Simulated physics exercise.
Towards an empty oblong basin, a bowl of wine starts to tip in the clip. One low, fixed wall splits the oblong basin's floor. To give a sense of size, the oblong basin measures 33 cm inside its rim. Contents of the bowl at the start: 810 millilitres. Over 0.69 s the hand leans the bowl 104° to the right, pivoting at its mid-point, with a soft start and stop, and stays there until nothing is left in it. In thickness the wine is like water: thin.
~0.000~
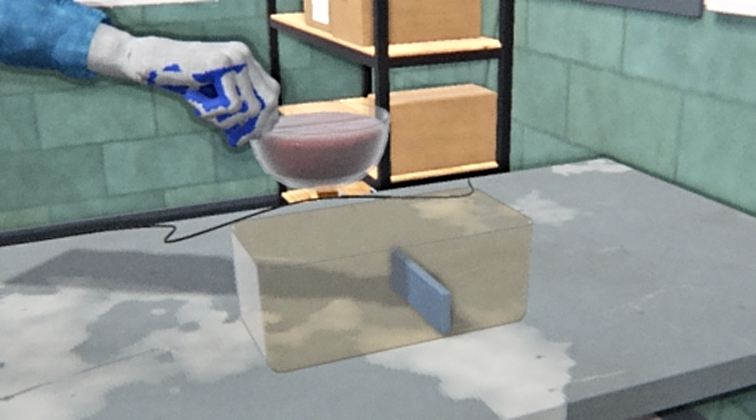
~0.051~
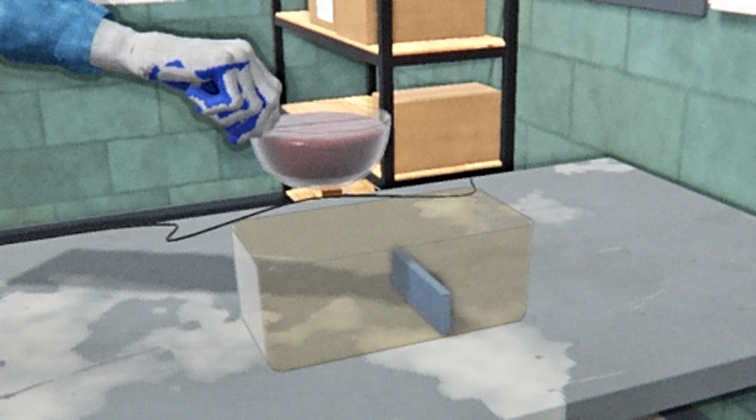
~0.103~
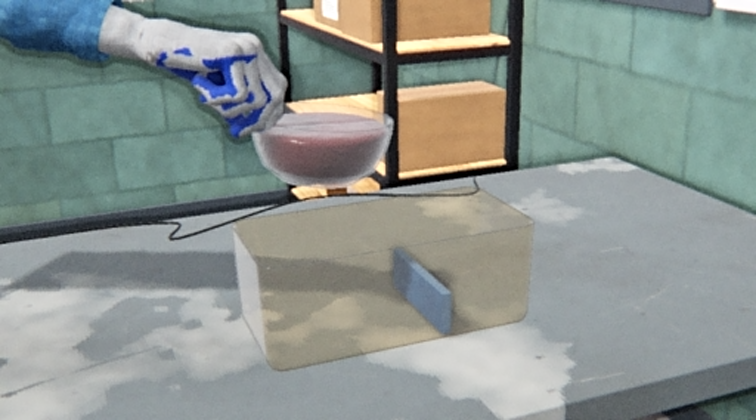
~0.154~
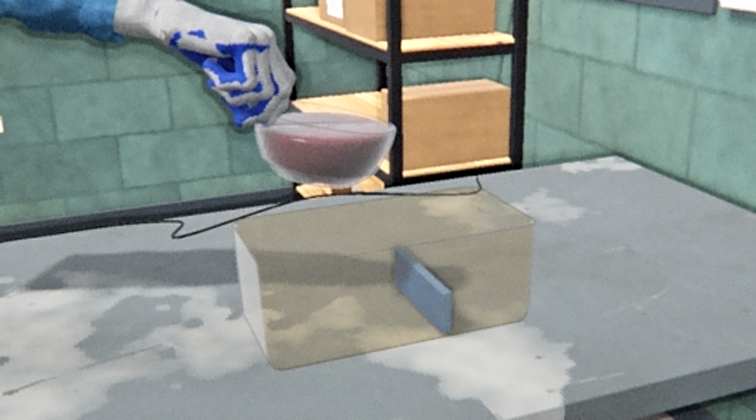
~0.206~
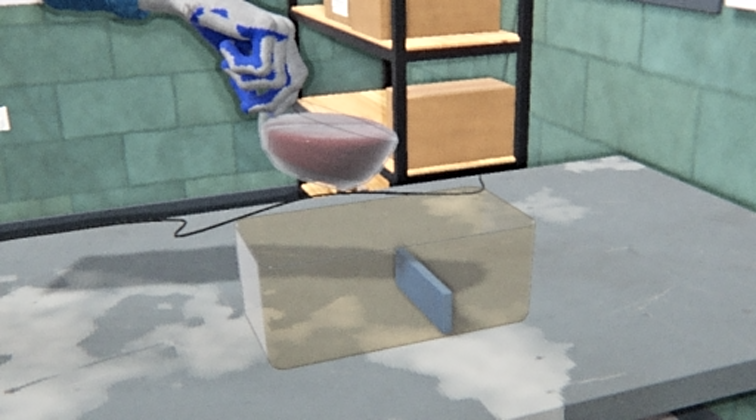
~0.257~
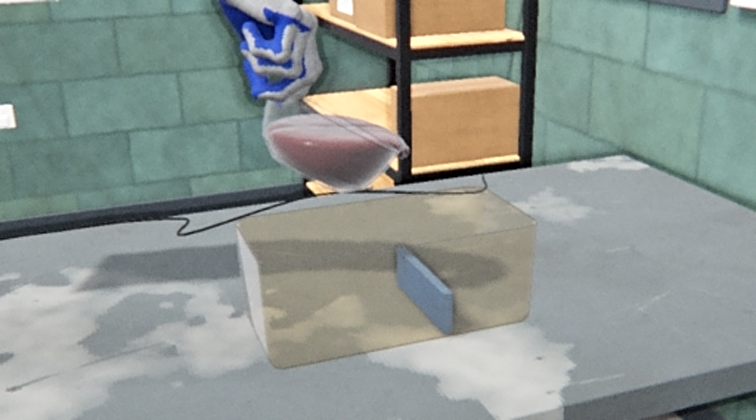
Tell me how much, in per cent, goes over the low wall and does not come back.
I would say about 47 per cent.
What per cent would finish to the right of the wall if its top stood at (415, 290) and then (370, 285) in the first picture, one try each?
50 in a hundred, followed by 90 in a hundred.
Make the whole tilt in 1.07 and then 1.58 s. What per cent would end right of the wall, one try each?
I'd expect close to 65 per cent and then close to 70 per cent.
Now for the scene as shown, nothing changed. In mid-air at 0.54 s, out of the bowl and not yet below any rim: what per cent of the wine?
About 24 per cent.
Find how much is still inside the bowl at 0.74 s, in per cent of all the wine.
Around 0 in a hundred is still there.
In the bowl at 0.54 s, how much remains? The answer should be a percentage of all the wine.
About 14 per cent.
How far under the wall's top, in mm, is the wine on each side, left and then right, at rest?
Roughly 40 mm on the left side and roughly 30 mm on the right.
By 0.54 s the tilt is 92° and 15 per cent is still to pour, 19 is left of the wall and 43 right of it.
By 0.74 s the tilt is 104° and 0 per cent is still to pour, 46 is left of the wall and 49 right of it.
By 0.96 s the tilt is 104° and 0 per cent is still to pour, 51 is left of the wall and 47 right of it.
By 1.19 s the tilt is 104° and 0 per cent is still to pour, 51 is left of the wall and 47 right of it.
At rest 51 per cent lies left of the wall, 47 right of it and 1 outside.
